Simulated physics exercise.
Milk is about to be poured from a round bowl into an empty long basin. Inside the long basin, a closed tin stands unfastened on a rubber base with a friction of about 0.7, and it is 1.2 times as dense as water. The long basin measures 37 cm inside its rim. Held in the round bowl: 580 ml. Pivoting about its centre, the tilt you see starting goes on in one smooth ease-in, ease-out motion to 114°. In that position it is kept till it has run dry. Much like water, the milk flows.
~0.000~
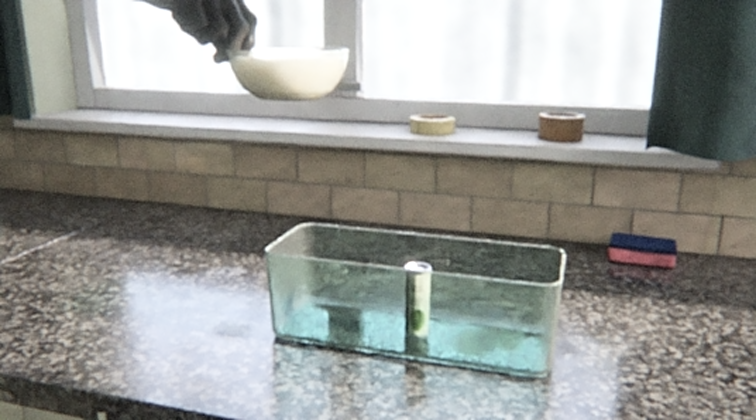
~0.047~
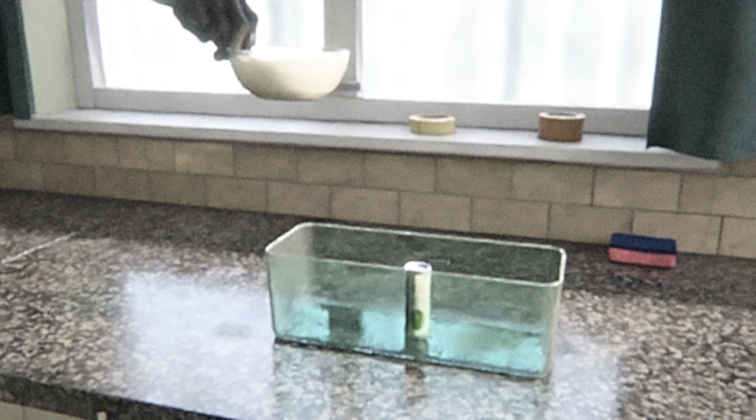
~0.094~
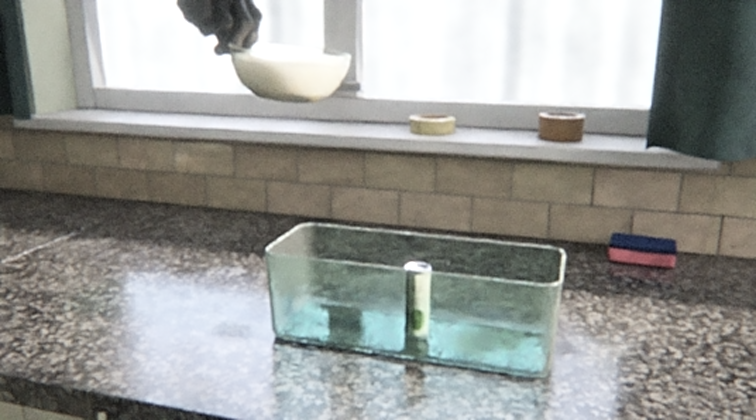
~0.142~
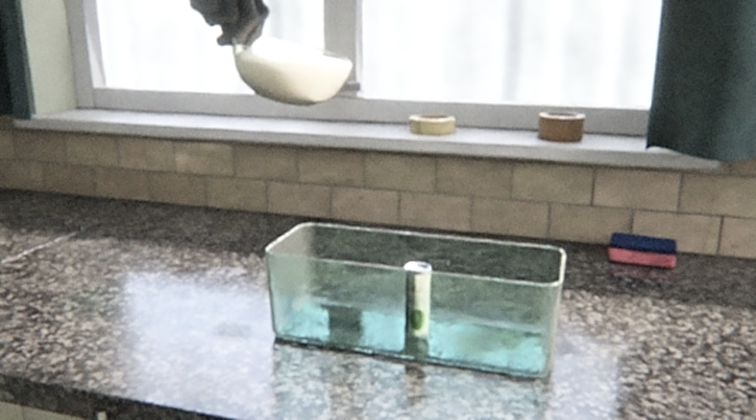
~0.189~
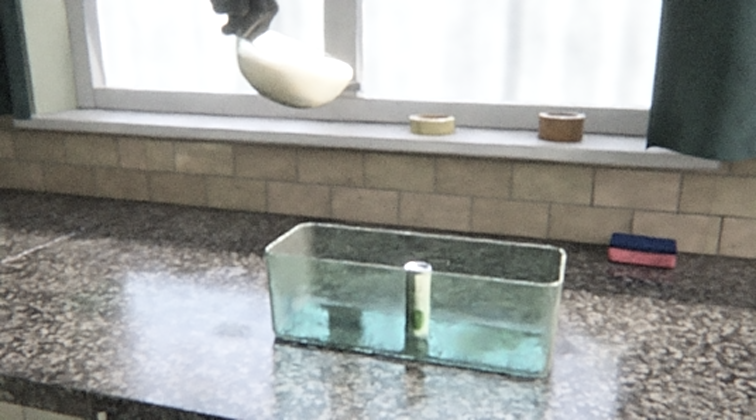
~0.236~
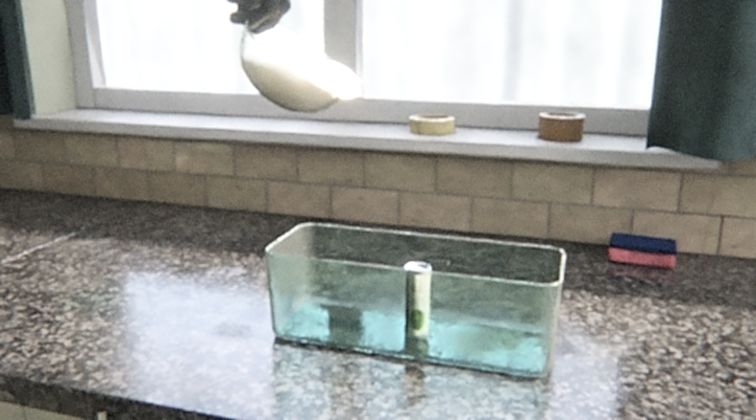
Above a glass basin on a kitchen counter, a hand steadily tilts a milk-filled bowl rightward.
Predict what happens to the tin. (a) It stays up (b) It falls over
b.
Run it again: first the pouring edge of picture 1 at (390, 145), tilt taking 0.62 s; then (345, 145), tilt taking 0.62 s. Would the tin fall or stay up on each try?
Trial 1 - tin stays standing; trial 2 - tin stays standing.
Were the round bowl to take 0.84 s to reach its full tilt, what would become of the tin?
In that case the tin does not tip.
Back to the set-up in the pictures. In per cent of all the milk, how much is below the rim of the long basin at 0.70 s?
Roughly 98 per cent.
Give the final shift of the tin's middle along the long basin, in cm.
Looks like roughly 7.5 cm in total.
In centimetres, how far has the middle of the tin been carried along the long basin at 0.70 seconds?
Around 2 centimetres.
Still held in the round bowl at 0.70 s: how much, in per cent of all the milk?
Around 0 in a hundred is still there.
By 0.50 s the tilt is 104° and 3 per cent is still to pour; the tin stands where it began.
By 0.70 s the tilt is 114° and 0 per cent is still to pour; the tin leans 14°.
By 0.90 s the tilt is 114° and 0 per cent is still to pour; the tin leans 43°.
By 1.12 s the tilt is 114° and 0 per cent is still to pour; the tin lies on its side.
At rest the tin lies on its side.
